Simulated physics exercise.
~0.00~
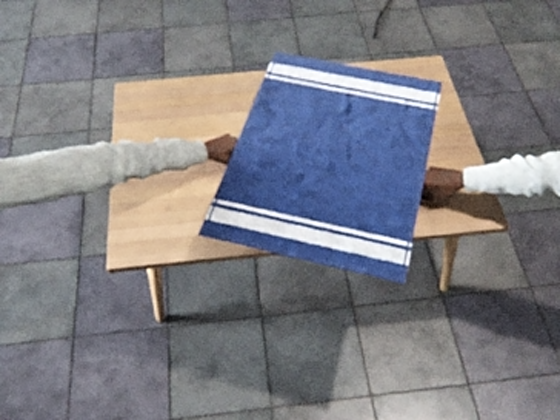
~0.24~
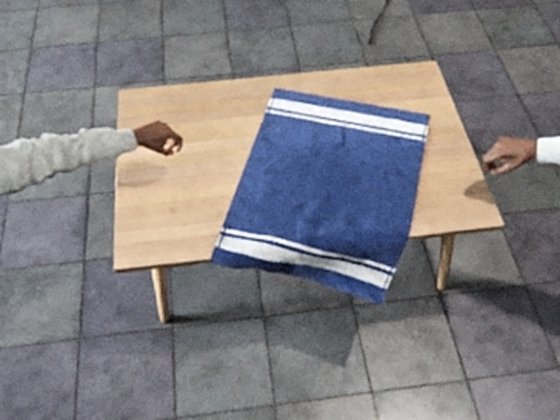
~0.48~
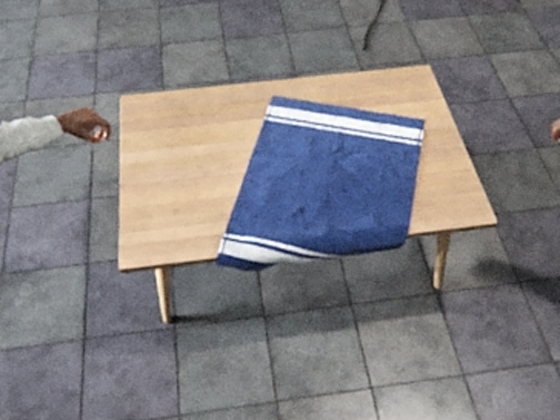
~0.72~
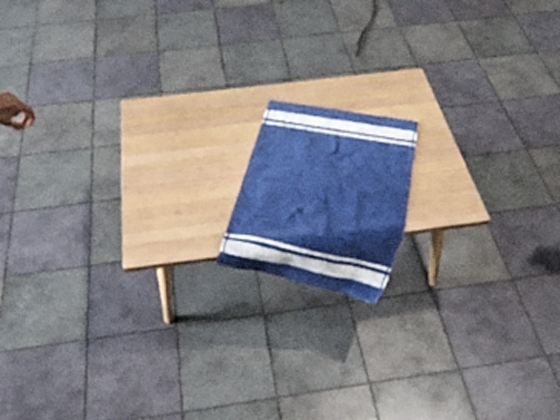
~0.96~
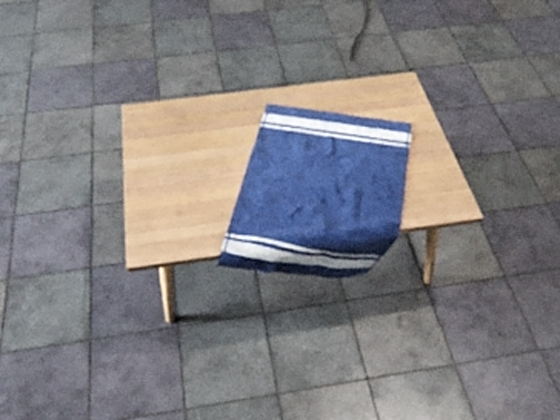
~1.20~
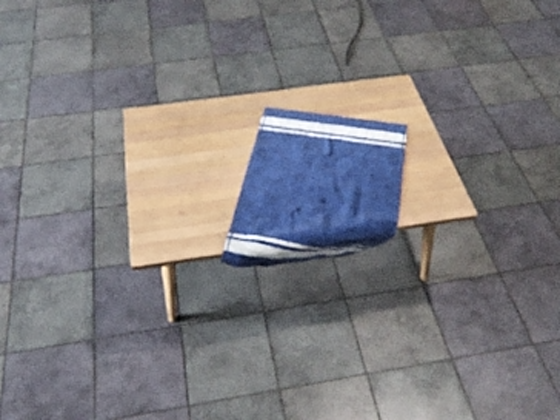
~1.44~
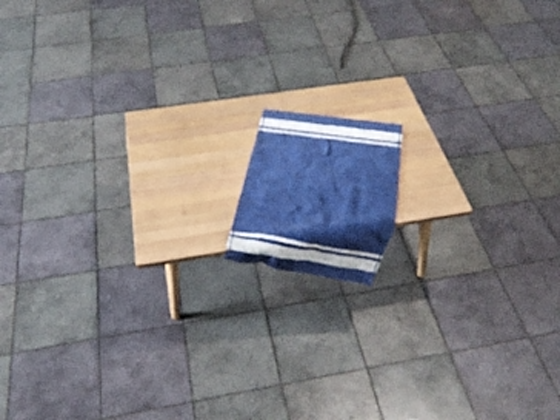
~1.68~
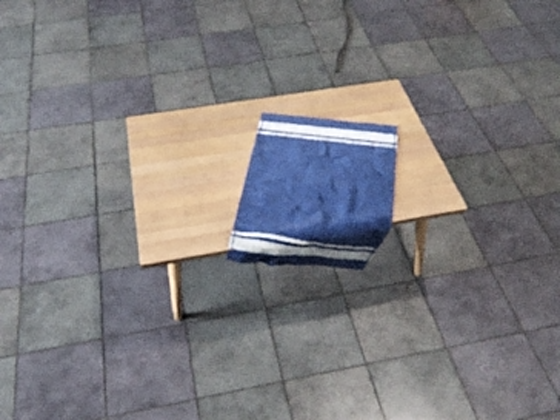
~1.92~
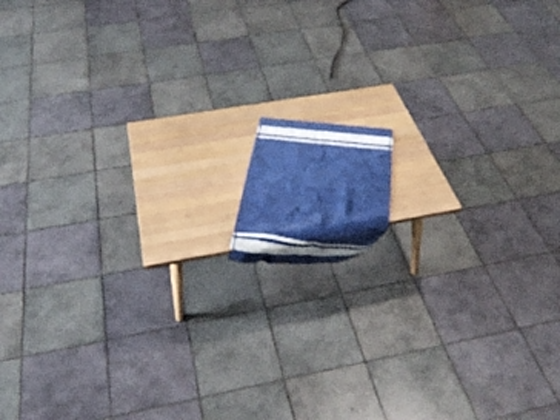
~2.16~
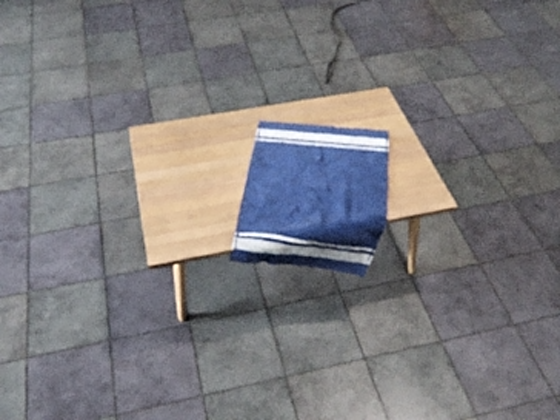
The clip opens on a blue hand towel with white bands at each end, held flat above a light wooden table by two hands, one reaching in from the left and one from the right. The hands let go, and the towel drops onto the tabletop, its lower end hanging over the front edge. Both hands draw back and leave the view. The overhanging end flaps, curling under and swinging out again, while the view drifts gently around the table. At the end, the towel still lies mostly on the top, draped over the edge.
